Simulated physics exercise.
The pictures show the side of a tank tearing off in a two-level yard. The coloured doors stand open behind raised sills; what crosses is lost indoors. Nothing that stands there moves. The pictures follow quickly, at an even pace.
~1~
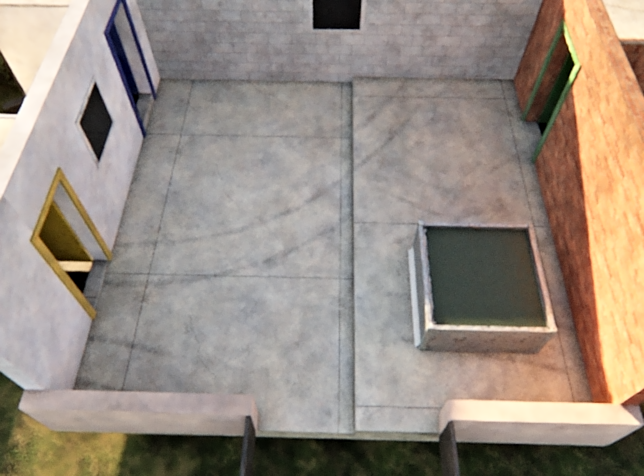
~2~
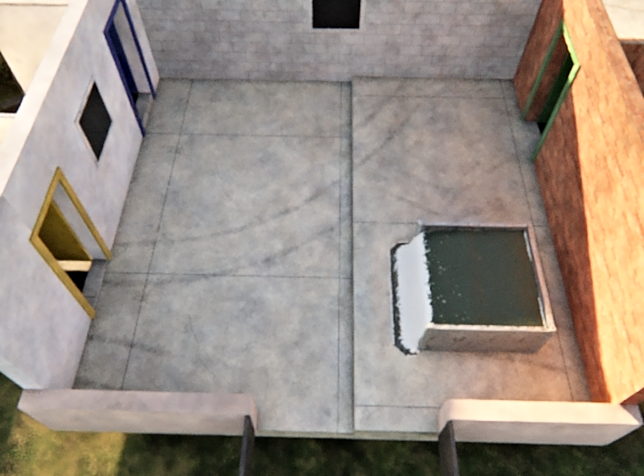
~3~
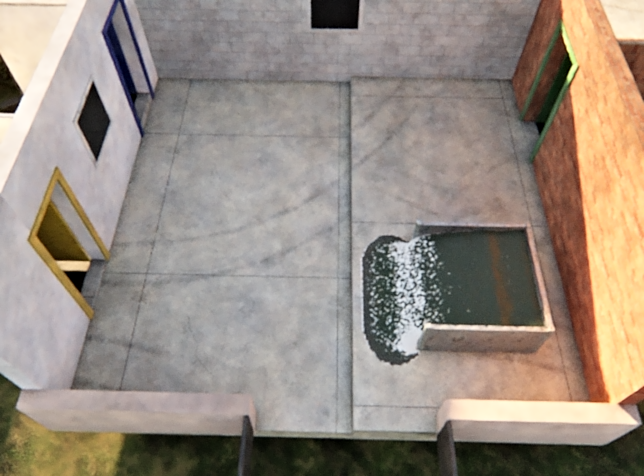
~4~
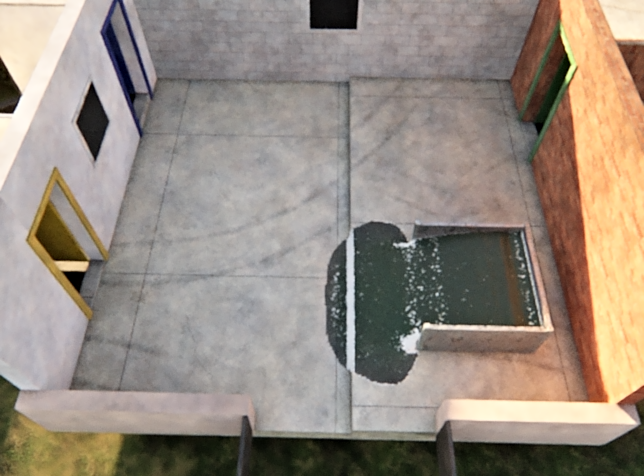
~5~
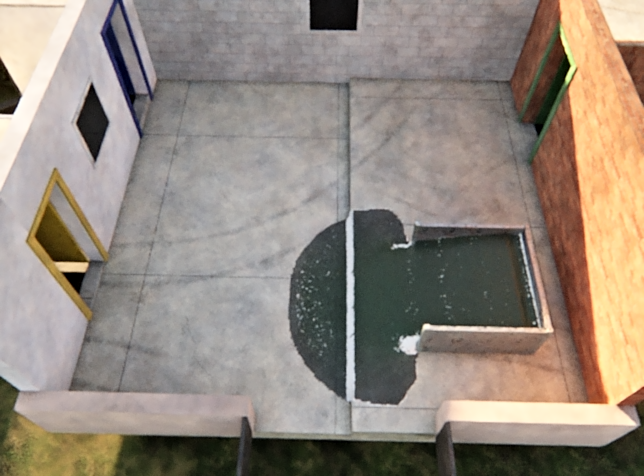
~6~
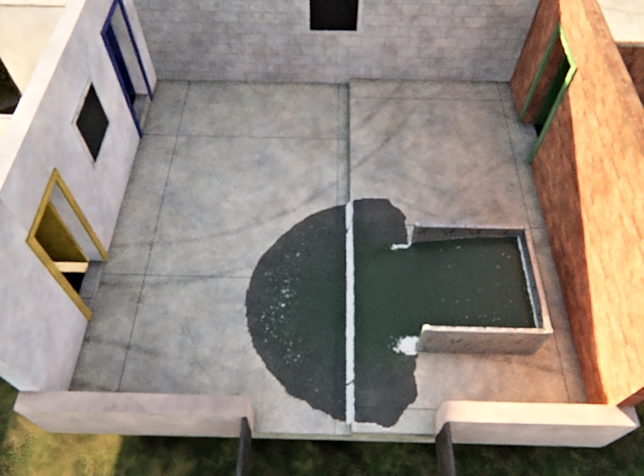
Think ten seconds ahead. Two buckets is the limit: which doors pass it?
In the end: The green door admits no more than that; the yellow door lets in a lot; the blue door admits no more than that.
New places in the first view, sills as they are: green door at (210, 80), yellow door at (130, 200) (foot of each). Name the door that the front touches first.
It is the one in yellow.
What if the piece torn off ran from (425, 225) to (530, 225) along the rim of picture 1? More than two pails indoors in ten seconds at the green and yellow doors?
Green takes more, yellow lets less in.
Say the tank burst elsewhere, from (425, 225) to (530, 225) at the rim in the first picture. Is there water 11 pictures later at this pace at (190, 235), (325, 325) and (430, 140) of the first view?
In turn: Not flooded, not flooded, flooded.
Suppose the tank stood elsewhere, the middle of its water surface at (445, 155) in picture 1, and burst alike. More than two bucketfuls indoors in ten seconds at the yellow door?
Then: Yellow door passes that mark.
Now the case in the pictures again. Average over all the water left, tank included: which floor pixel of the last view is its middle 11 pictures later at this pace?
I would point to (289, 295).
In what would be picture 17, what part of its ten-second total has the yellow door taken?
Near 25 in a hundred.
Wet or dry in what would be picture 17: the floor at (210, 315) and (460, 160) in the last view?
In that order: Under water, not flooded.
A moment on, water covers 35 % of the floor; the green door not reached, the yellow door wet at the sill, nothing in, the blue door not reached.
Next, water covers 45 % of the floor; the green door not reached, the yellow door over two buckets in, the blue door not reached.
Then, water covers 50 % of the floor; the green door not reached, the yellow door far over two buckets in, the blue door wet at the sill, nothing in.
Later, water covers 50 % of the floor; the green door not reached, the yellow door far over two buckets in, the blue door wet at the sill, nothing in.
In the end, water covers 60 % of the floor; the green door not reached, the yellow door far over two buckets in, the blue door wet at the sill, nothing in.
